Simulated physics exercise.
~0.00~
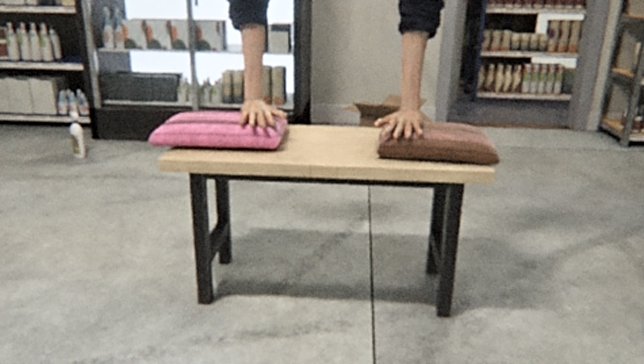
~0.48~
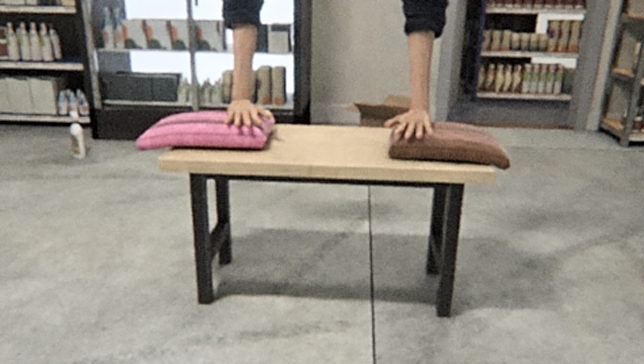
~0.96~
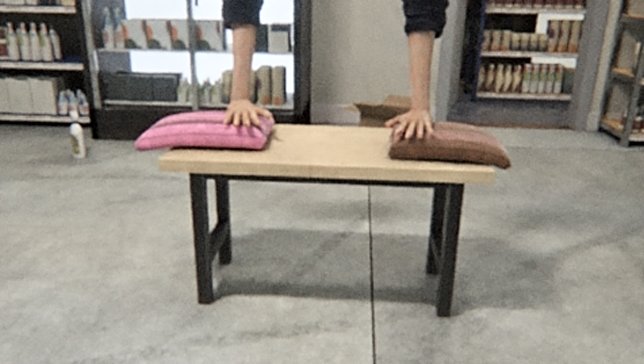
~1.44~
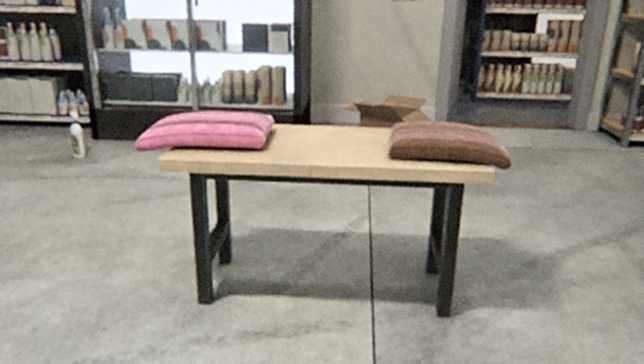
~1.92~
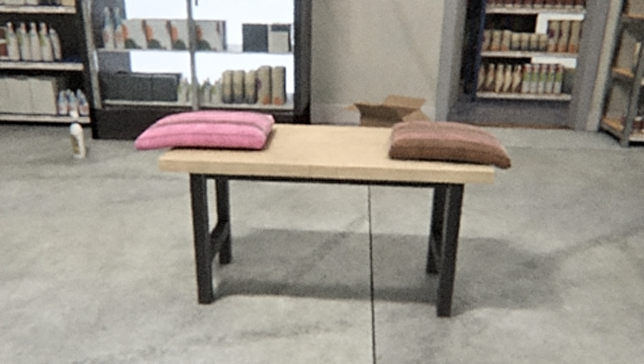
Two hands pushing pink and brown folded blankets apart on a wooden bench, then withdrawing, leaving both resting at opposite ends.
